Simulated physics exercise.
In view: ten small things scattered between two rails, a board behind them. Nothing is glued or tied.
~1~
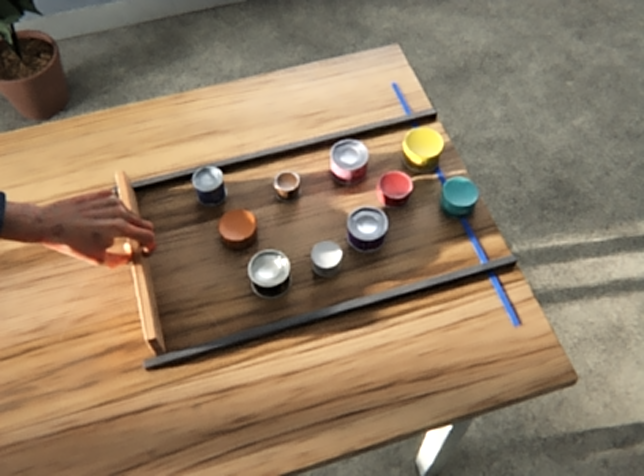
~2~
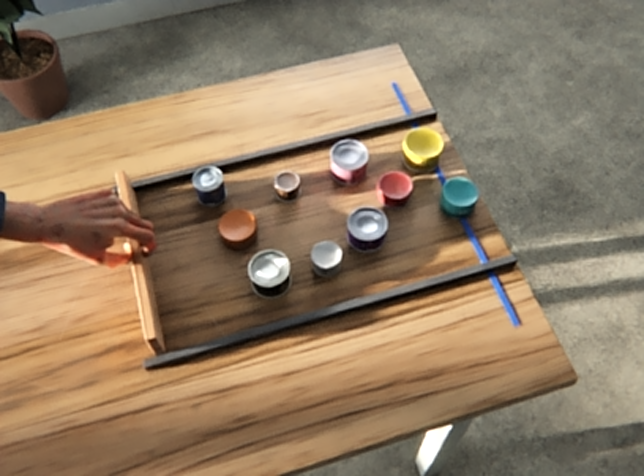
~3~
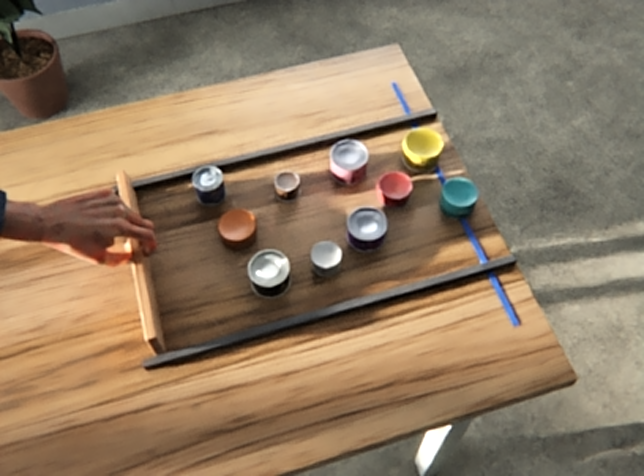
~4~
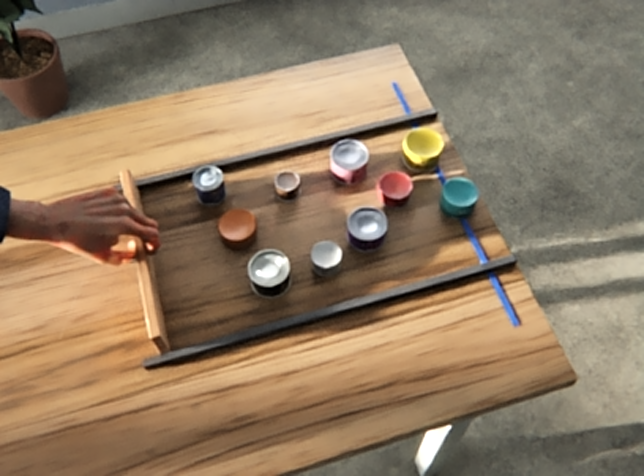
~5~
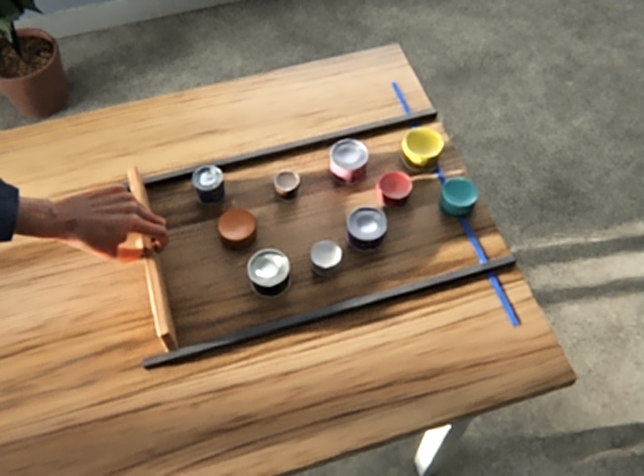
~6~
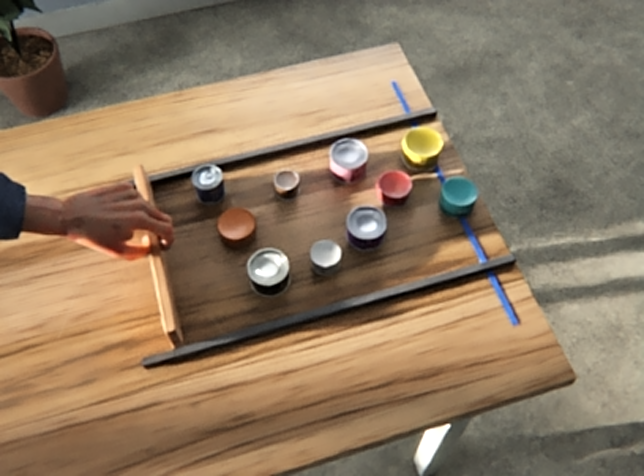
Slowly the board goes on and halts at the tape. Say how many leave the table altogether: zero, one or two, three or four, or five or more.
Here the number that fall off is five or more.
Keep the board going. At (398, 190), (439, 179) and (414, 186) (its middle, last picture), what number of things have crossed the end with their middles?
Past the end: 0, 5 and 1.
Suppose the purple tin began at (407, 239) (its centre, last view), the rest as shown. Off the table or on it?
From there it comes down.
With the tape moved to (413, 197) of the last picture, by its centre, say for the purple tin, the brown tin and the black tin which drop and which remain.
The purple tin does not fall; the brown tin survives; the black tin does not fall.
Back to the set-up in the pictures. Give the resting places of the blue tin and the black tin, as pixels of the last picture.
The blue tin stops around (432, 121); the black tin around (490, 223).
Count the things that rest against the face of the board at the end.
It touches 5.
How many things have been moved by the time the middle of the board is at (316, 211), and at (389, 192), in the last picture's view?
First 6, then 9.
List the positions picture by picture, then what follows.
In the first frame, turquoise tub (459, 199); yellow tin (422, 150); red tin (395, 190); board (140, 259); tape (448, 189).
In the second frame, yellow tin (422, 151); pink pot (349, 163).
In the third frame, red tin (394, 190); board (140, 259).
In the fourth frame, turquoise tub (459, 198); purple tin (367, 229).
In the fifth frame, yellow tin (422, 151); blue tin (210, 186).
In the sixth frame, turquoise tub (458, 198); yellow tin (422, 150); red tin (394, 189); board (157, 252); tape (447, 188).
Soon after, none off yet; turquoise tub at rest near (458, 198); yellow tin at rest near (422, 150); red tin at rest near (394, 189).
Then, none off yet; turquoise tub at rest near (458, 198); yellow tin at rest near (422, 150); red tin moved a little near (403, 185).
At rest, the number that fall off is five or more; fallen, white tin, pink pot, red tin, yellow tin and turquoise tub.
